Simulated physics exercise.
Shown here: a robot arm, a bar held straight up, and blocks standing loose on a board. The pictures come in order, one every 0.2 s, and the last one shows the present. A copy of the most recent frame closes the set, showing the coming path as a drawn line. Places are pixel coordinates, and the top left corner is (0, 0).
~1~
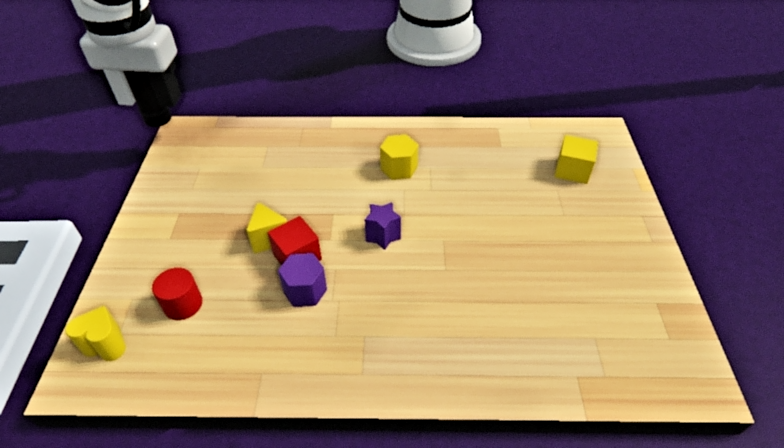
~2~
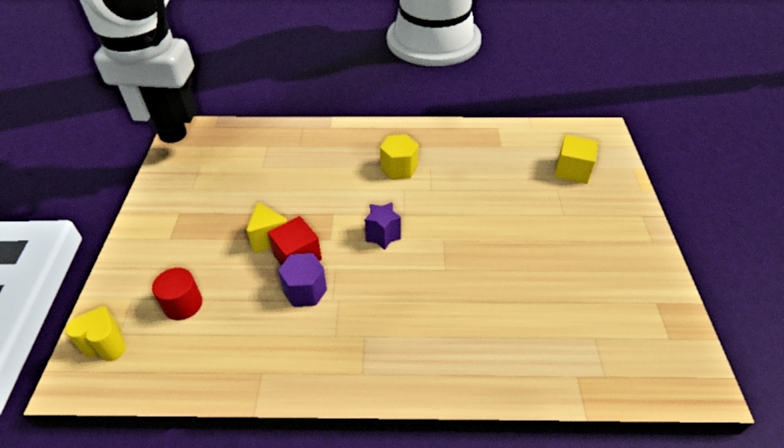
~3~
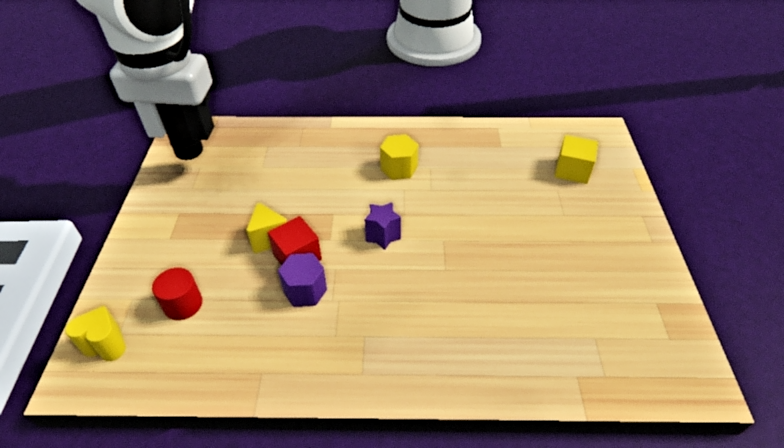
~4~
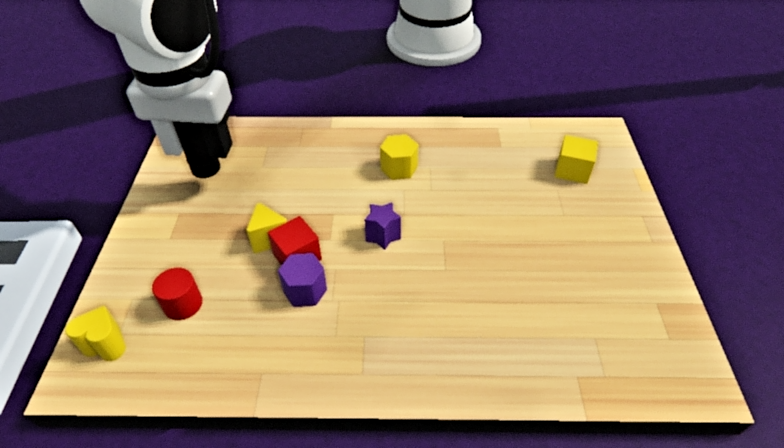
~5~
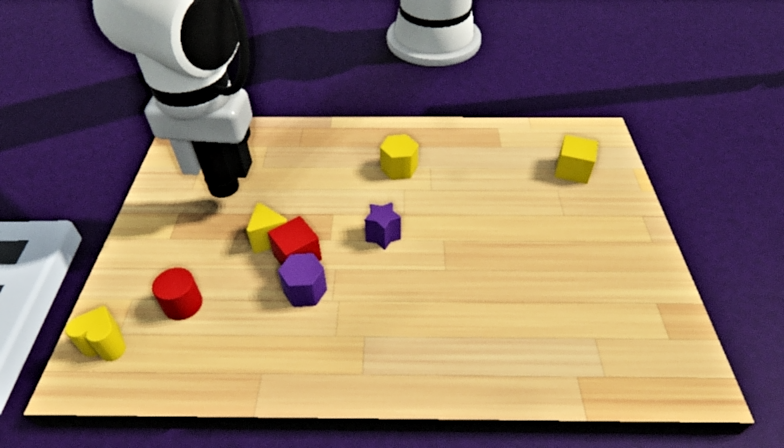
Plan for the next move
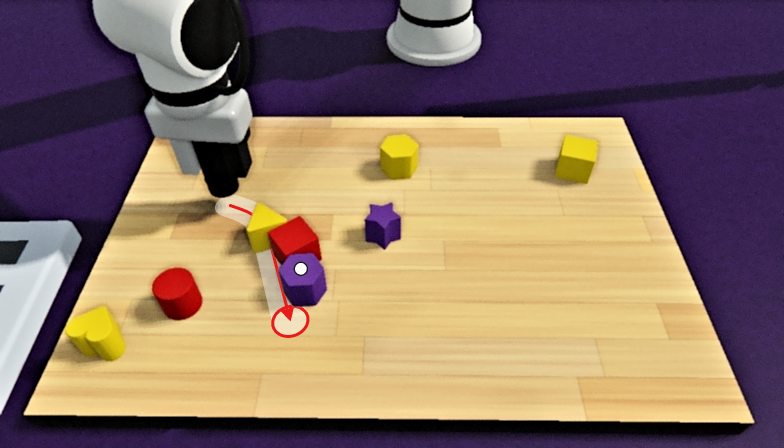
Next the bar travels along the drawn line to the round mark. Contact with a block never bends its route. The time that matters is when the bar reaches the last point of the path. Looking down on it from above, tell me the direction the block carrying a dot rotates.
Seen from overhead, it turns clockwise.
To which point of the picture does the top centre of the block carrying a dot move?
Expect it around (362, 306).
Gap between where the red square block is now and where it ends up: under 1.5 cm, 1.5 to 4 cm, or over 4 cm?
The block winds up beyond 4 cm from where it is now.
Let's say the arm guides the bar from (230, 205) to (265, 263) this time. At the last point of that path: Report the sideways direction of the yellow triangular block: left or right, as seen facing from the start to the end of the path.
Displaced left.
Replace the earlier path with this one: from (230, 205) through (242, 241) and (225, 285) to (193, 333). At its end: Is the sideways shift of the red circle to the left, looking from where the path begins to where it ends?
I expect not.
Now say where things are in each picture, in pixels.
In the first frame, bar tip at (159, 120); block tops, yellow triangular block at (264, 217); red square block at (293, 234); purple hexagonal block at (301, 269).
In the second frame, bar at (174, 136); blocks unchanged.
In the third frame, bar at (189, 152); blocks unchanged.
In the fourth frame, bar at (206, 170); blocks unchanged.
In the fifth frame, bar at (225, 189); yellow triangular block at (264, 217); red square block at (293, 234); purple hexagonal block at (301, 269).
Path on the board, from (230, 205) via (266, 230) and (278, 272), ending at (290, 321); the dot is on the purple hexagonal block.
What follows on the original path. One third of the way, bar at (262, 213); yellow triangular block at (279, 230); red square block at (307, 245); purple hexagonal block at (311, 281).
Two thirds of the way, bar at (274, 256); yellow triangular block at (304, 266), turned 50° anticlockwise; red square block at (342, 263), turned 35° anticlockwise; purple hexagonal block at (332, 300), turned 65° clockwise.
At the end, bar at (286, 305); yellow triangular block at (318, 297), turned 130° anticlockwise; red square block at (348, 268), turned 60° anticlockwise; purple hexagonal block at (362, 306), turned 70° clockwise.
